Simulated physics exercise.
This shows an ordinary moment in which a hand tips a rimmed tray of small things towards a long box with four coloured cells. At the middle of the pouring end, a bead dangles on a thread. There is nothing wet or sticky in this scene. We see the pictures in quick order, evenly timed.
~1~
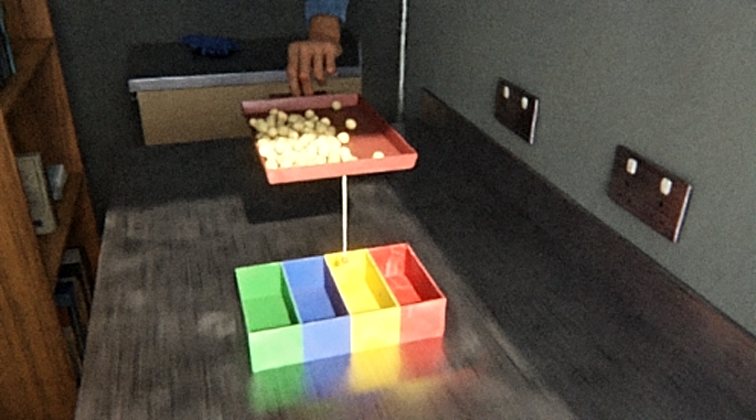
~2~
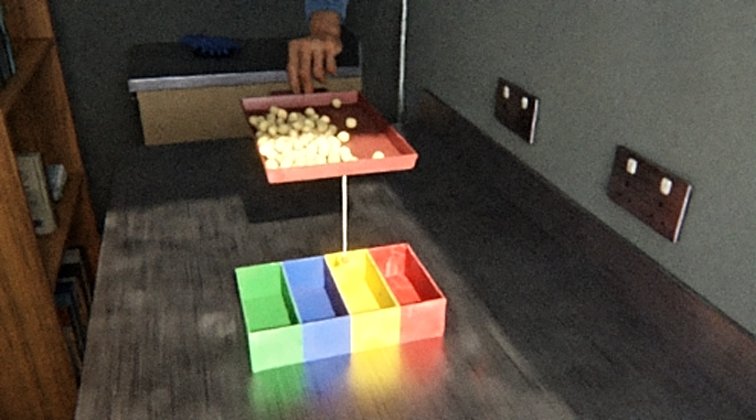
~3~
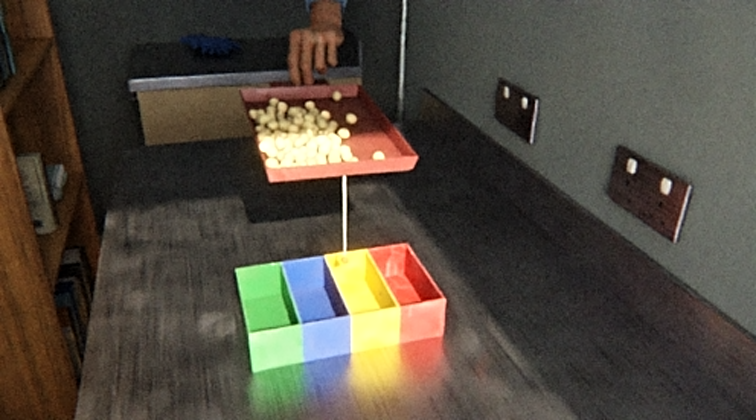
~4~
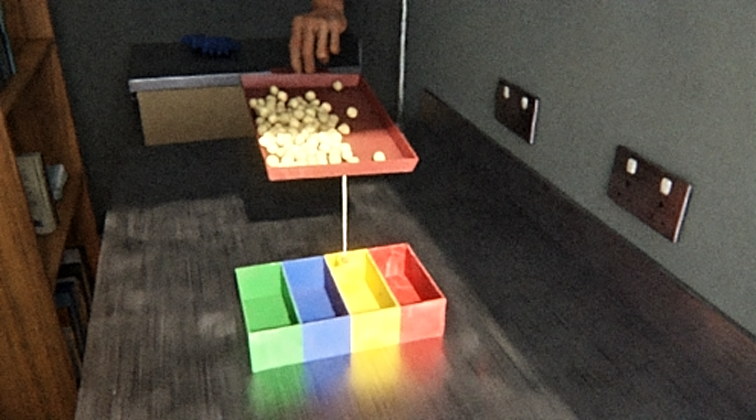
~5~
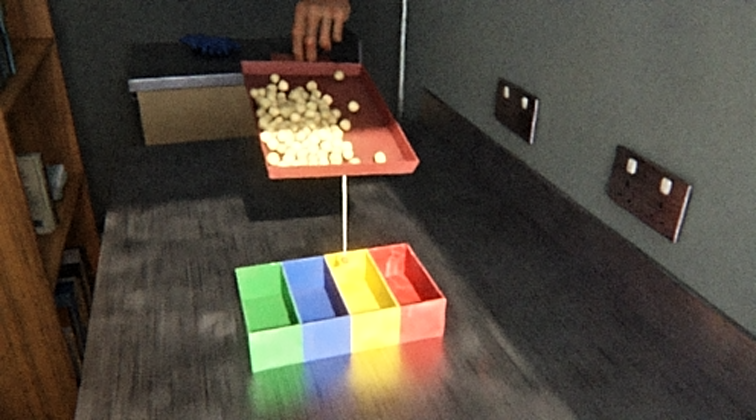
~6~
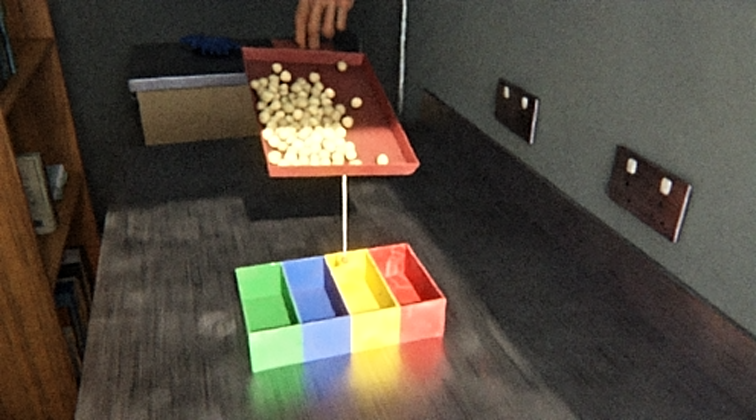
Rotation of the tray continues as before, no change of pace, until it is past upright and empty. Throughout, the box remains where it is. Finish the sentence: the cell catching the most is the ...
... Red cell.
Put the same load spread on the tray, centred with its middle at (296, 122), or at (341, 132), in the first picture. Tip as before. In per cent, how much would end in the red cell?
In order, 60 % then 50 %.
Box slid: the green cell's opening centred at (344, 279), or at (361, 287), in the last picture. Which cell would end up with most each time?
Blue, then the blue one.
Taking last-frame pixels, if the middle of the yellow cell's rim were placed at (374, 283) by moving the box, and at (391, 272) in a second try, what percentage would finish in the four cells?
First case around 80 %, second case around 80 %.
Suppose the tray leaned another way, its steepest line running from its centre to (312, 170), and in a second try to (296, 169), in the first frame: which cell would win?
Try 1 - the green cell. Try 2 - that green cell.
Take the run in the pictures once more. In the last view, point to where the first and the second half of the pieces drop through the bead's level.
The leading part at (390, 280), the rest of it at (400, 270).
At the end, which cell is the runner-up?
Number two is that yellow cell.
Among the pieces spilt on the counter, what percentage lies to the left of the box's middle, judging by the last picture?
Some 10 per cent.
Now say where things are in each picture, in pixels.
The first picture shows corners of the pouring end at (269, 168) and (413, 153), level; middle of the load at (300, 143), macadamia nuts; bead on its thread at (345, 260); green cell at (277, 344); blue cell at (327, 335); yellow cell at (375, 326); red cell at (422, 318).
The second picture shows corners of the pouring end at (269, 168) and (413, 154), level; middle of the load at (300, 142).
The third picture shows corners of the pouring end at (270, 167) and (414, 155), tipped barely, lowest at the right corner; middle of the load at (300, 138).
The fourth picture shows corners of the pouring end at (270, 166) and (414, 157), tipped a little, lowest at the right corner; middle of the load at (301, 132).
The fifth picture shows corners of the pouring end at (271, 164) and (415, 160), tipped a little, lowest at the right corner; middle of the load at (302, 127).
The sixth picture shows corners of the pouring end at (272, 163) and (415, 162), tipped clearly, lowest at the right corner; middle of the load at (298, 115), a small part on the move; green cell at (277, 344); blue cell at (327, 335); yellow cell at (375, 326); red cell at (422, 318).
Soon after the last picture, tray tipped steeply; most on the tray; a small part in the red cell; a stray few in the yellow cell; a small part falling or outside the box.
A little later, tray tipped past a quarter turn; most on the tray; a small part in the red cell; a stray few in the yellow cell; a small part falling or outside the box.
Later still, tray tipped past a quarter turn; about a third in the red cell; about a quarter in the yellow cell; a small part in the blue cell; a stray few in the green cell; about a quarter falling or outside the box.
At rest, tray tipped past a quarter turn; about a third in the red cell; about a quarter in the yellow cell; a small part in the blue cell; a stray few in the green cell; about a quarter outside the box.
